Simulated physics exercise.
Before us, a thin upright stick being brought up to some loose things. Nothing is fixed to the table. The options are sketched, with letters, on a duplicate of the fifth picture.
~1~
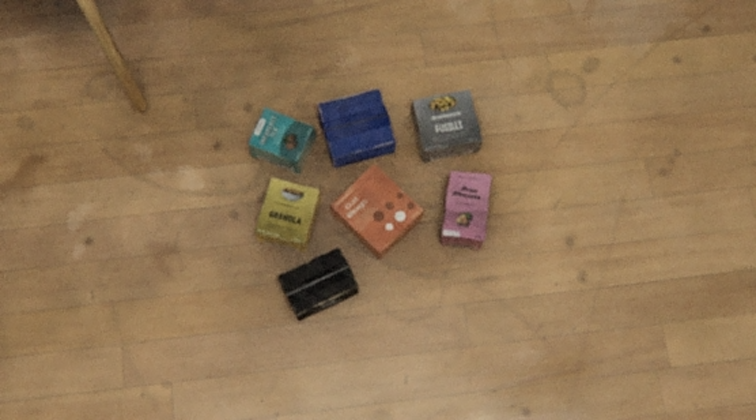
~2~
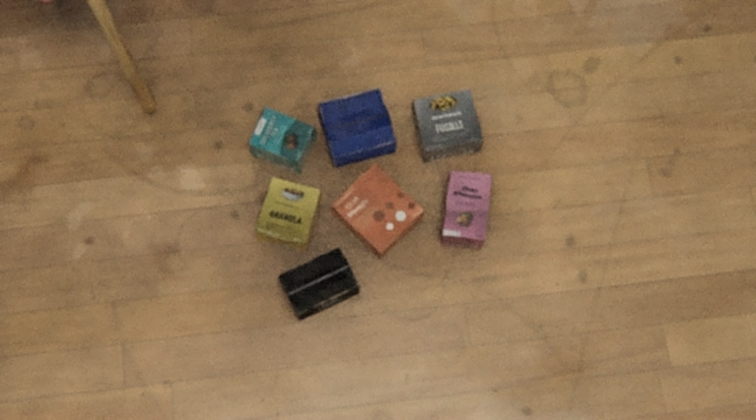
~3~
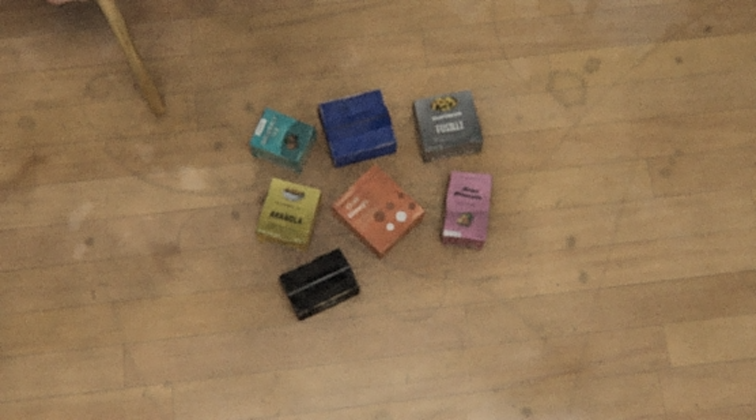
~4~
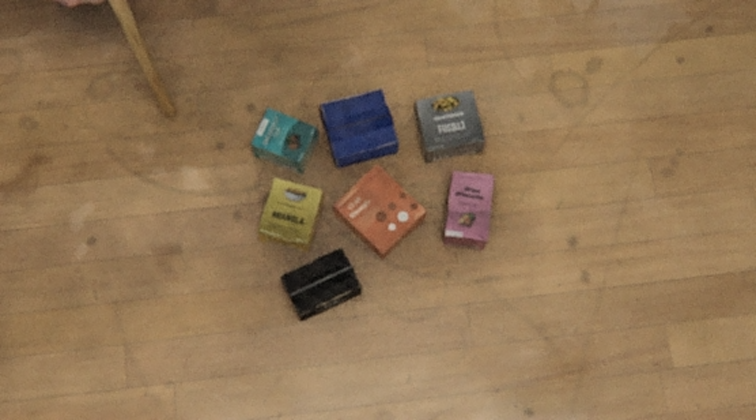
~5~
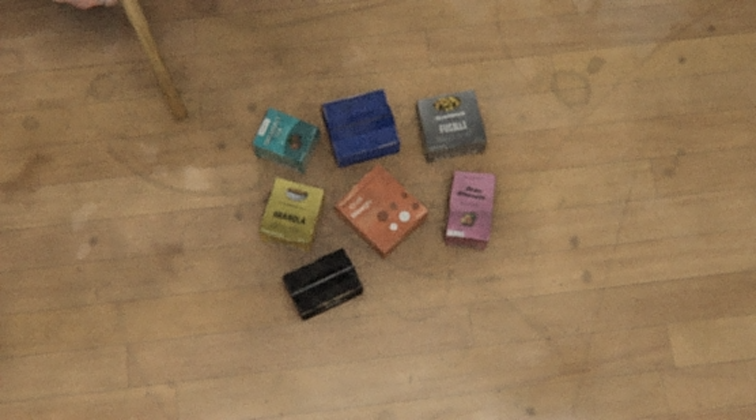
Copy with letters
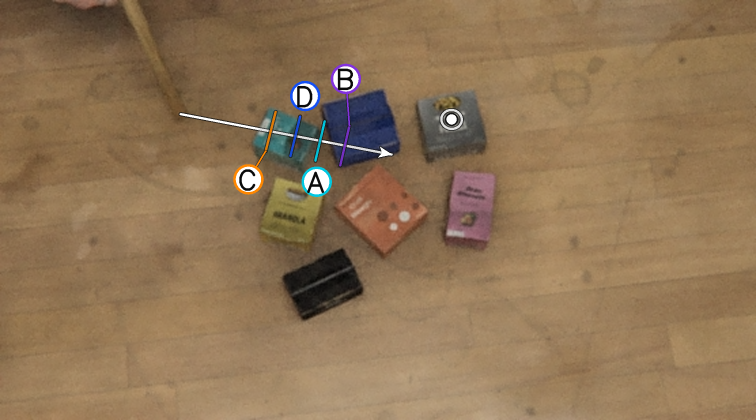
Thin wooden stick at upper left edging slowly rightward, a hand just visible at its top, beside seven small coloured packages lying still.
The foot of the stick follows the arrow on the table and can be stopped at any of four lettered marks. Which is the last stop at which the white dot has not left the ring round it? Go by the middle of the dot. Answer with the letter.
Up to mark B.
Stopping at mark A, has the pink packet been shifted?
By then, no.
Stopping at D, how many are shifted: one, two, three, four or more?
In all, one.
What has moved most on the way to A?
It is the turquoise packet.
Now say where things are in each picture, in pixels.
The first picture shows grey box (446, 126); orange box (377, 211); black box (319, 285).
The second picture shows black box (319, 284); yellow box (289, 215).
The third picture shows blue box (358, 128); pink packet (466, 210).
The fourth picture shows turquoise packet (285, 141); grey box (449, 126).
The fifth picture shows orange box (381, 211); black box (323, 285); yellow box (293, 216).
On the marked copy, A at (320, 141); B at (345, 146); C at (271, 131); D at (295, 136); the arrow from (181, 114) to (392, 154); the white dot at (451, 119).
With B. Early on, foot of the stick (241, 127).
Further on, foot of the stick (301, 138); turquoise packet (315, 160).
At the end, foot of the stick (345, 146); turquoise packet (340, 175); blue box (380, 125); the dot is still in its ring.
As for the rest, A keeps the dot in but is short; C keeps the dot in but is short; D keeps the dot in but is short.
